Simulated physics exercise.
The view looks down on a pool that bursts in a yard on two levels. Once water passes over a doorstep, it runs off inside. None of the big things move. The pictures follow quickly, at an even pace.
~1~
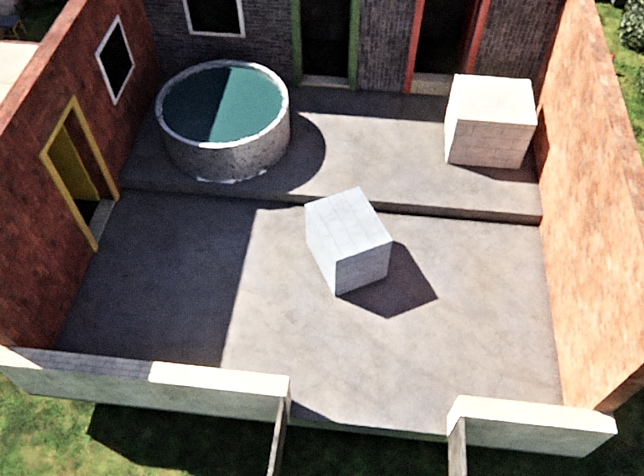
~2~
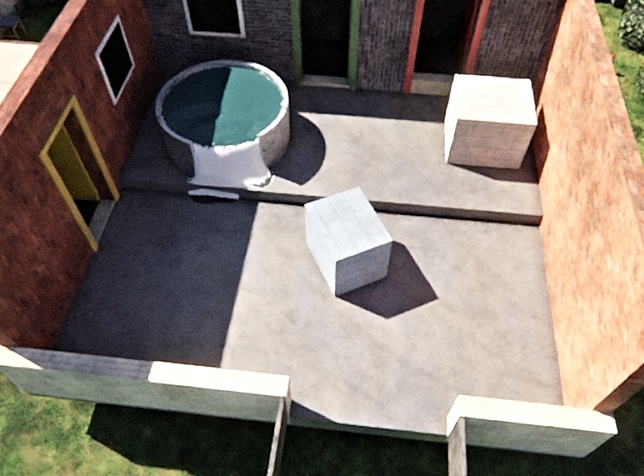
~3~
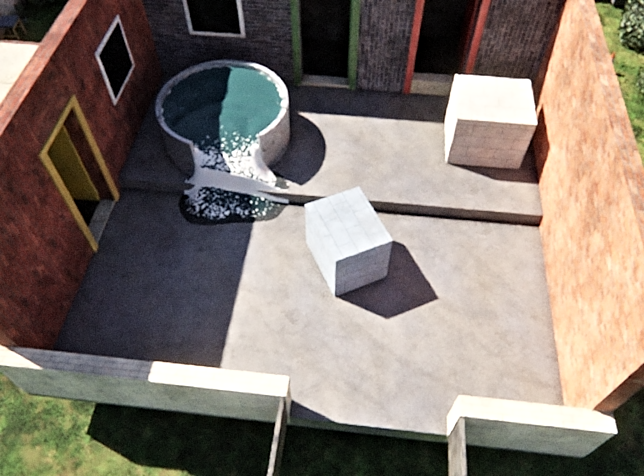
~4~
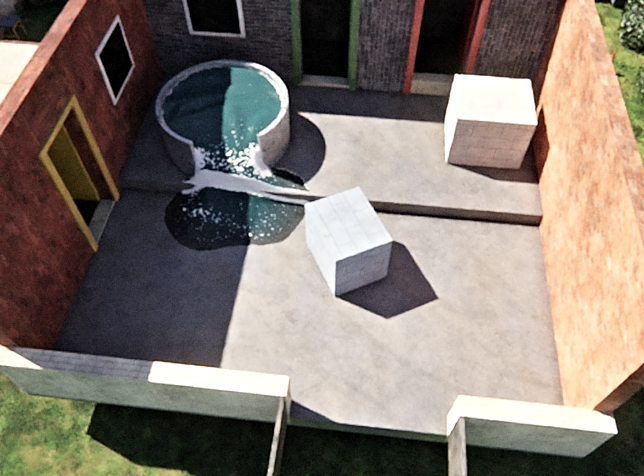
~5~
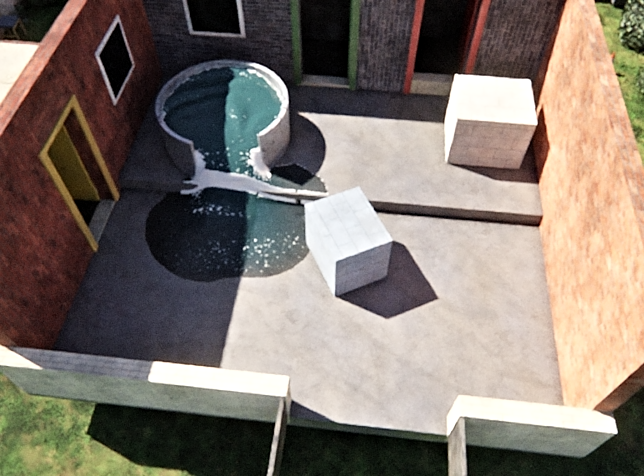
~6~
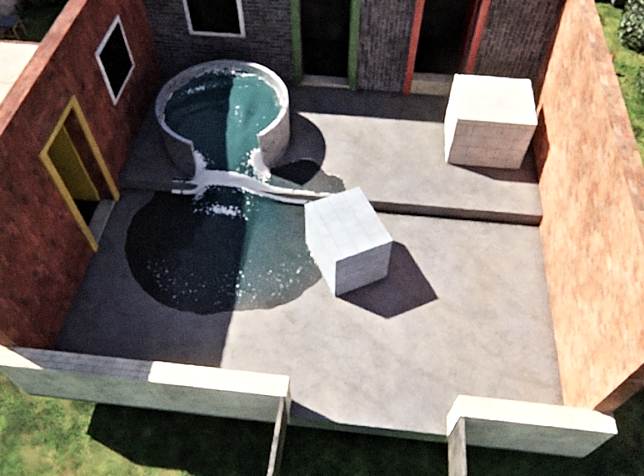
To begin with, a round pool stands full and still on the raised level of a walled yard with two pale blocks. Its front opens and water gushes out, dropping over the step onto the lower level. The dark, rounded sheet then spreads wider across the paving, reaching beside the nearer block.
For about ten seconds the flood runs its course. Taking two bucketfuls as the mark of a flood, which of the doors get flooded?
The green door stays below the mark, the yellow door gets flooded, the red door stays below the mark.
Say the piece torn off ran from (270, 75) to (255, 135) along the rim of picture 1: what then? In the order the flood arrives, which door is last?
My pick is the door marked yellow.
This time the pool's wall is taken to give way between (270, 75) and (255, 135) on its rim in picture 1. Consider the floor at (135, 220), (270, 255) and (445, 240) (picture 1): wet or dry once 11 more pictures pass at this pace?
First kept bare, second soaked through, third soaked through.
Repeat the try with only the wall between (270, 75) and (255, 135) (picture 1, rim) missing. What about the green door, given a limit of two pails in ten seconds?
Result - green overshoots.
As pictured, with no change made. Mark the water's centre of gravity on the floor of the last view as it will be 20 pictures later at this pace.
Somewhere around (226, 243) in the last view.
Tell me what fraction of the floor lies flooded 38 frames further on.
By my count, 60 percent.
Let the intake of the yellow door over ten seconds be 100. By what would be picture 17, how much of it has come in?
The figure is near 0 per cent.
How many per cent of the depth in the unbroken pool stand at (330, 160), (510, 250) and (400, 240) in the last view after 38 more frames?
Some 0, 4 and 2 in a hundred.
A moment on, water covers 35 % of the floor; the green door not reached, the yellow door wet at the sill, nothing in, the red door not reached.
Next, water covers 40 % of the floor; the green door not reached, the yellow door wet at the sill, nothing in, the red door not reached.
Then, water covers 45 % of the floor; the green door not reached, the yellow door wet at the sill, nothing in, the red door not reached.
Later, water covers 60 % of the floor; the green door not reached, the yellow door over two buckets in, the red door not reached.
In the end, water covers 65 % of the floor; the green door not reached, the yellow door over two buckets in, the red door not reached.
